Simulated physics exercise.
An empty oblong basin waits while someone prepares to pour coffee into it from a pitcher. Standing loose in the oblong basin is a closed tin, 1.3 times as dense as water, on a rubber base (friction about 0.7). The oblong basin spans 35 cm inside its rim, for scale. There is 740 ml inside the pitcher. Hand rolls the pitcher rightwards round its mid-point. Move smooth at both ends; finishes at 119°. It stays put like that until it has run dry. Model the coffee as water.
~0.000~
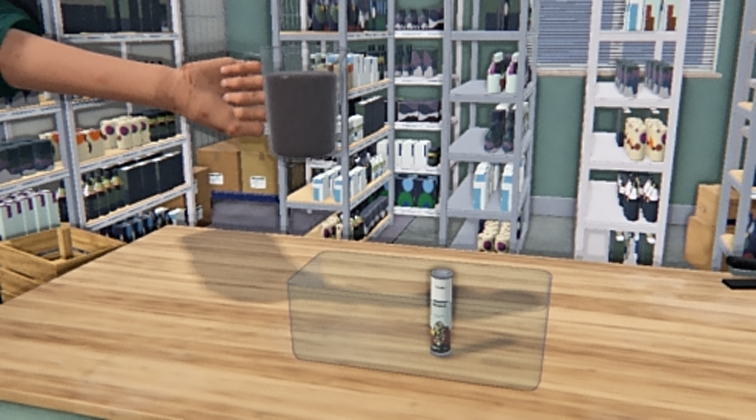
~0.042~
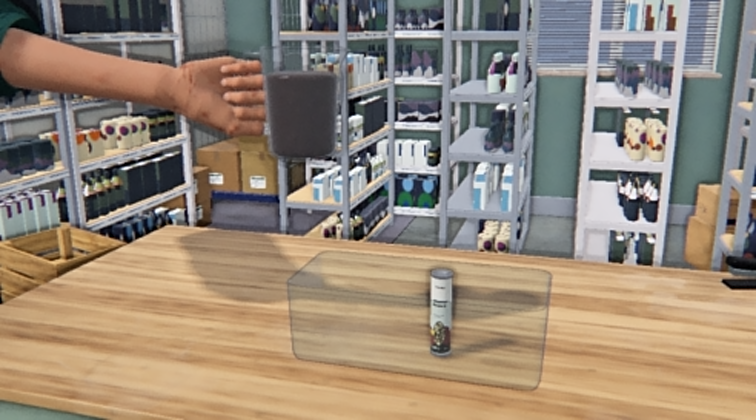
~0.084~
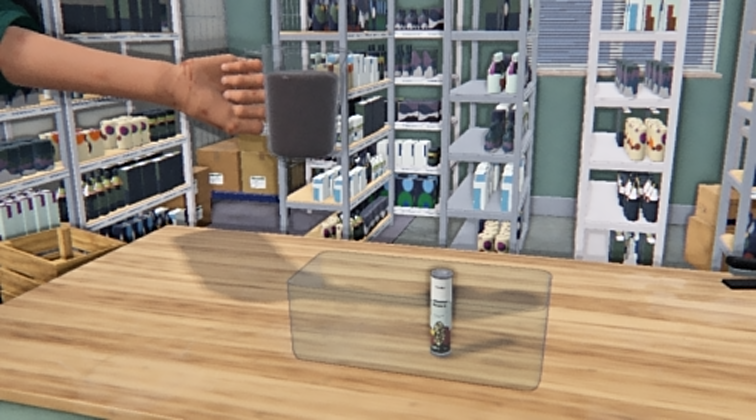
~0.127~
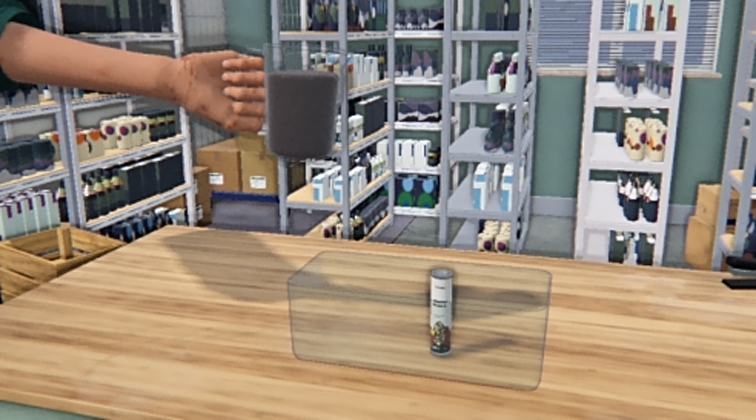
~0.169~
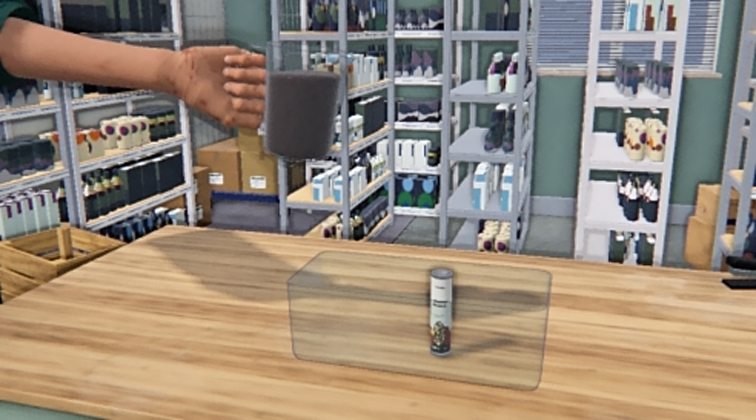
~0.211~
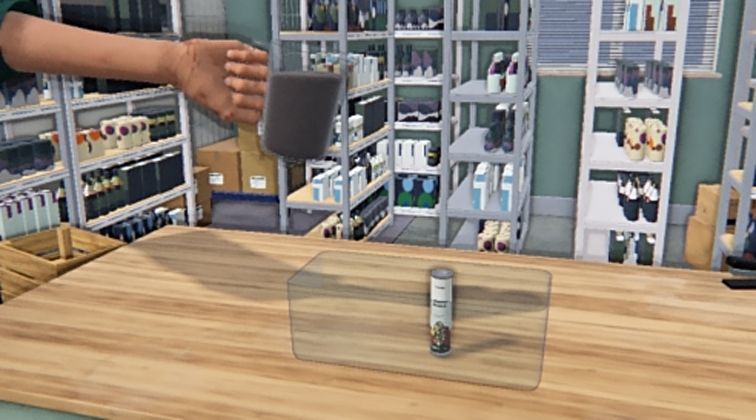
A dark pitcher beside an outstretched hand tilted slowly and slightly to the right above a wooden counter, while the clear oblong basin below, with a closed tin standing inside, stayed still.
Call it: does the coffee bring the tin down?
Call: Brought down.
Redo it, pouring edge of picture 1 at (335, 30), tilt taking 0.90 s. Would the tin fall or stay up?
Then it remains upright.
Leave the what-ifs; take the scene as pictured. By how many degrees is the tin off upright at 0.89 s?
About 5 degrees.
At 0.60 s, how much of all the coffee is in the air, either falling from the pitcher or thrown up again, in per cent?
I'd put it at about 14 percent.
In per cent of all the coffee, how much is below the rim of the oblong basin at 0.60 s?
Fraction in basin: Approx. 0%.
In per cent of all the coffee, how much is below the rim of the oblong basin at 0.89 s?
My estimate is about 42 percent.
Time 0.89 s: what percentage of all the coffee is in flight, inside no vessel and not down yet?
About 36 % of the total.
After 0.60 s the tilt is 77° and 85 per cent is still to pour; the tin stands where it began.
After 0.89 s the tilt is 115° and 22 per cent is still to pour; the tin leans 7°.
After 1.18 s the tilt is 119° and 0 per cent is still to pour; the tin lies on its side.
After 1.51 s the tilt is 119° and 0 per cent is still to pour; the tin lies on its side.
In the end the tin lies on its side.
